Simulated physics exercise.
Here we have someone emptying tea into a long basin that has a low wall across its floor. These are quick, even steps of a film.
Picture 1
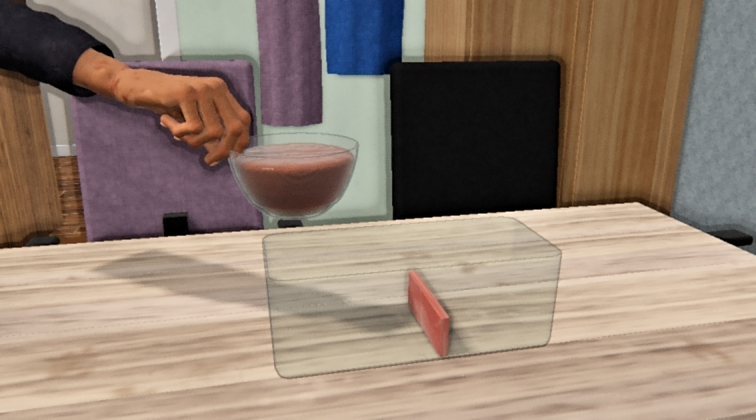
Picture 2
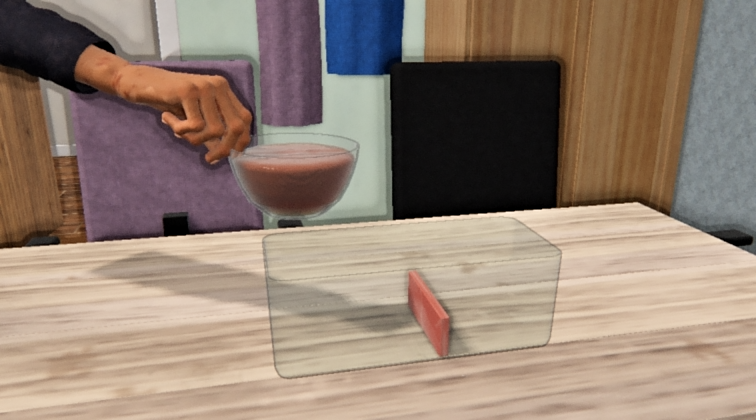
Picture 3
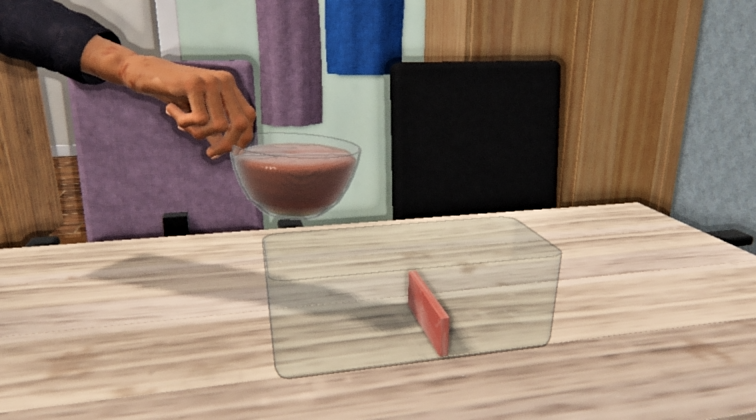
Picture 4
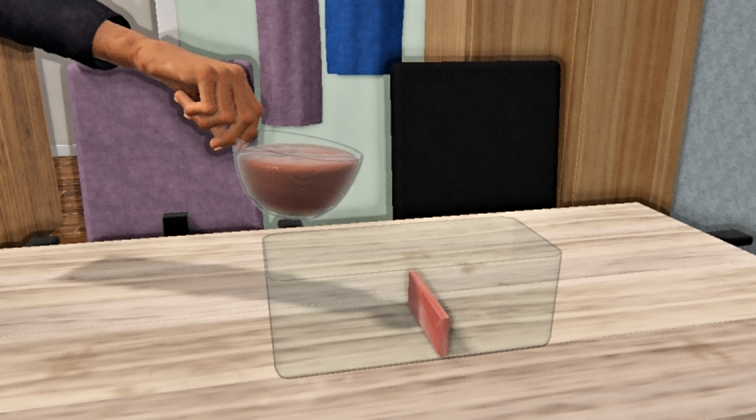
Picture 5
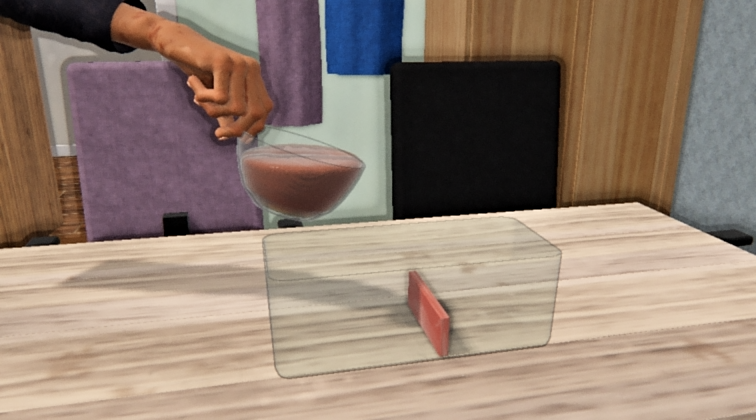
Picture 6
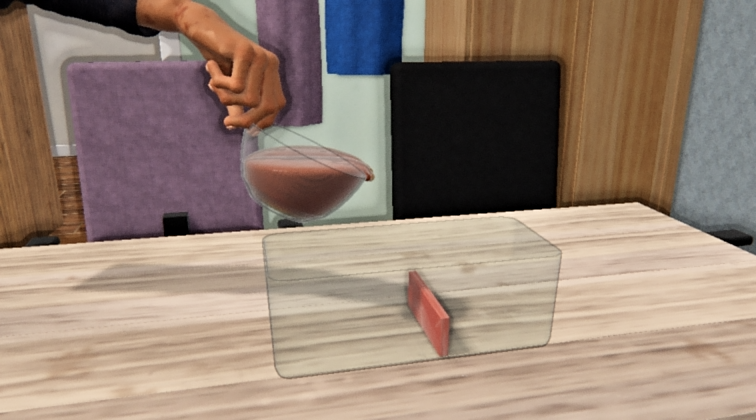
At the start, a hand holds a level, clear rounded bowl of reddish-brown liquid above a clear basin with a low red wall inside, on a wooden table. The hand rises slightly and moves right, tilting the bowl rightward, slowly and then more steeply, until liquid reaches its lowered right rim and begins crossing it.
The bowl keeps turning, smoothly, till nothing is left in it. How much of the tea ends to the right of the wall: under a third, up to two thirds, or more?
In the end under a third is right of the wall.
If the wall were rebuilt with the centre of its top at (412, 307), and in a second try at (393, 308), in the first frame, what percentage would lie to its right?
The first gives 35 %, the second 65 %.
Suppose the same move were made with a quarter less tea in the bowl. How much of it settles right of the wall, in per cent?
About 0 per cent.
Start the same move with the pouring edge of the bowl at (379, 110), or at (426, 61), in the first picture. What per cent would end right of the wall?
Near 50 % and 95 %.
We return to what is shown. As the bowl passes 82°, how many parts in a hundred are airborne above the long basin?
Some 25 per cent.
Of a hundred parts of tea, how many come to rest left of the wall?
Roughly 95 in a hundred.
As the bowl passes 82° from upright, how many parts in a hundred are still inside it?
Some 30 per cent.
A moment on, the bowl is tipped on its side and 29 per cent is still to pour, 43 is left of the wall and 3 right of it.
Next, the bowl is tipped on its side and 3 per cent is still to pour, 91 is left of the wall and 3 right of it.
Then the bowl is tipped on its side and 0 per cent is still to pour, 93 is left of the wall and 5 right of it.
Later the bowl is tipped on its side and 0 per cent is still to pour, 93 is left of the wall and 5 right of it.
At rest 93 per cent lies left of the wall, 5 right of it and 2 outside.
